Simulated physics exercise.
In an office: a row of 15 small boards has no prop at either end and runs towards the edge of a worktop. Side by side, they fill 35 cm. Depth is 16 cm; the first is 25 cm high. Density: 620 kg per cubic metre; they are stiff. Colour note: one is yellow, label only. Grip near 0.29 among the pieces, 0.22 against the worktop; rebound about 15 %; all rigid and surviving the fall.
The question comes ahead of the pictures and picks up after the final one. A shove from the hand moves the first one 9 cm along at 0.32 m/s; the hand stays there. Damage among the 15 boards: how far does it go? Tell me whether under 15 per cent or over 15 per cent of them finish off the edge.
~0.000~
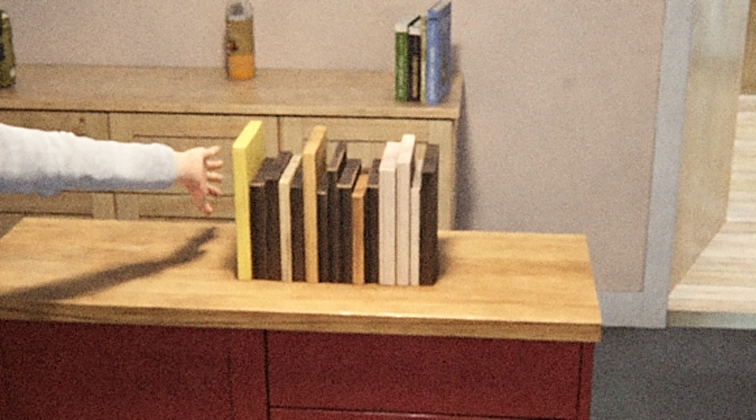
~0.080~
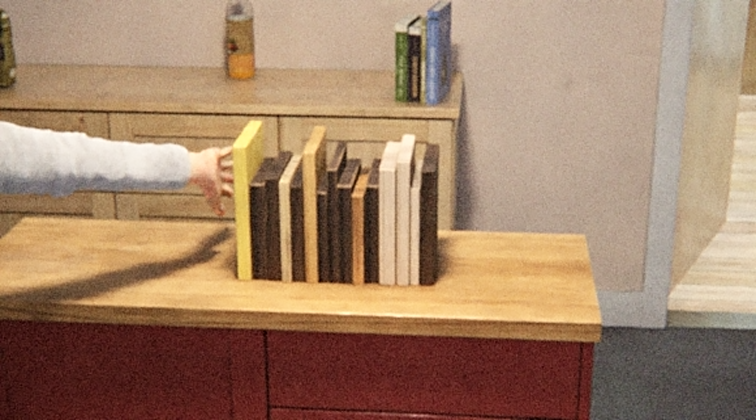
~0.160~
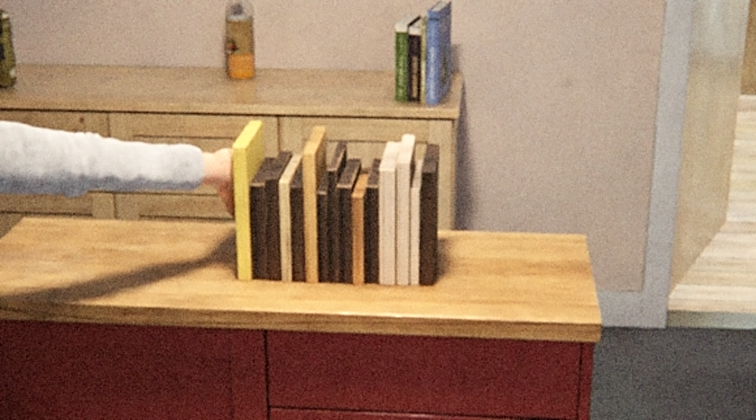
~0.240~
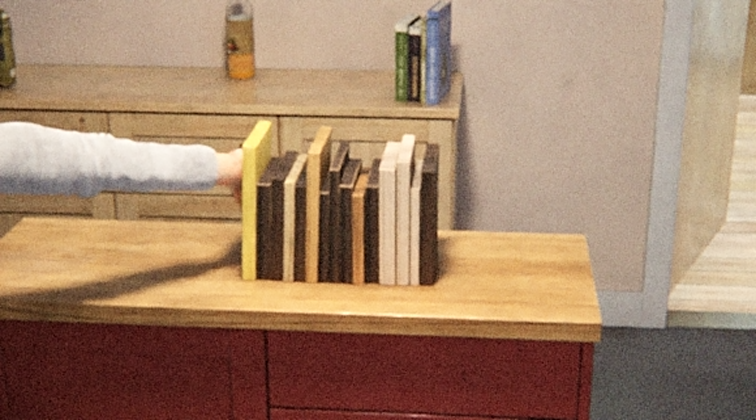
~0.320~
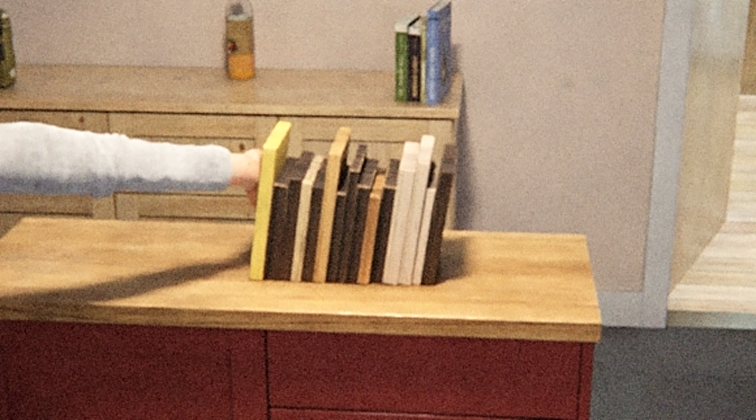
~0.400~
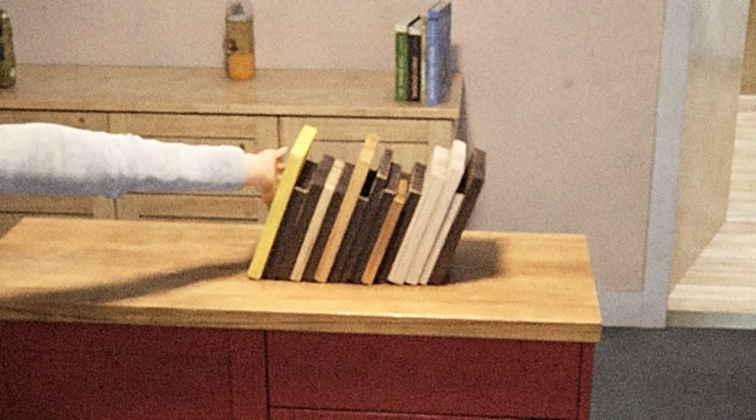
The share off the edge is under 15 per cent.
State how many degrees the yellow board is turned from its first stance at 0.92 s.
Measured against how it began, the tilt is near 70 degrees.
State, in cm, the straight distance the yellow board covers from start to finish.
Yellow 30.
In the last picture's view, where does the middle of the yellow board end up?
About pixel (114, 252).
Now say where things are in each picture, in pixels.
In the first picture (pixels give the middle of a visible side), hand (192, 171) 6 cm from the first; yellow board (242, 215); none has stirred.
In the second picture, hand (206, 171) 38 mm from the first; yellow board (242, 215).
In the third picture, hand (220, 172) 13 mm from the first; yellow board (242, 215).
In the fourth picture, hand (234, 172) 13 mm in; yellow board (249, 215).
In the fifth picture, hand (248, 172) 38 mm in; yellow board (263, 215) 8° from how it stood; steepest lean 9°, the board at (438, 230); movement in 15 of them.
In the sixth picture, hand (262, 173) 6 cm in; yellow board (275, 217) 20° from how it stood; steepest lean 20°, the board at (456, 232); movement in 15 of them.
After 0.54 s, none of the 15 boards off the edge, 15 disturbed; yellow board 44° from how it stood.
After 0.92 s, none of the 15 boards off the edge, 15 disturbed; yellow board 73° from how it stood, 8 cm lower.
In the end (1.6 s), 1 of the 15 boards off the edge; yellow board on its side. That is 7 per cent. From the last view, middles, yellow board near (115, 253).
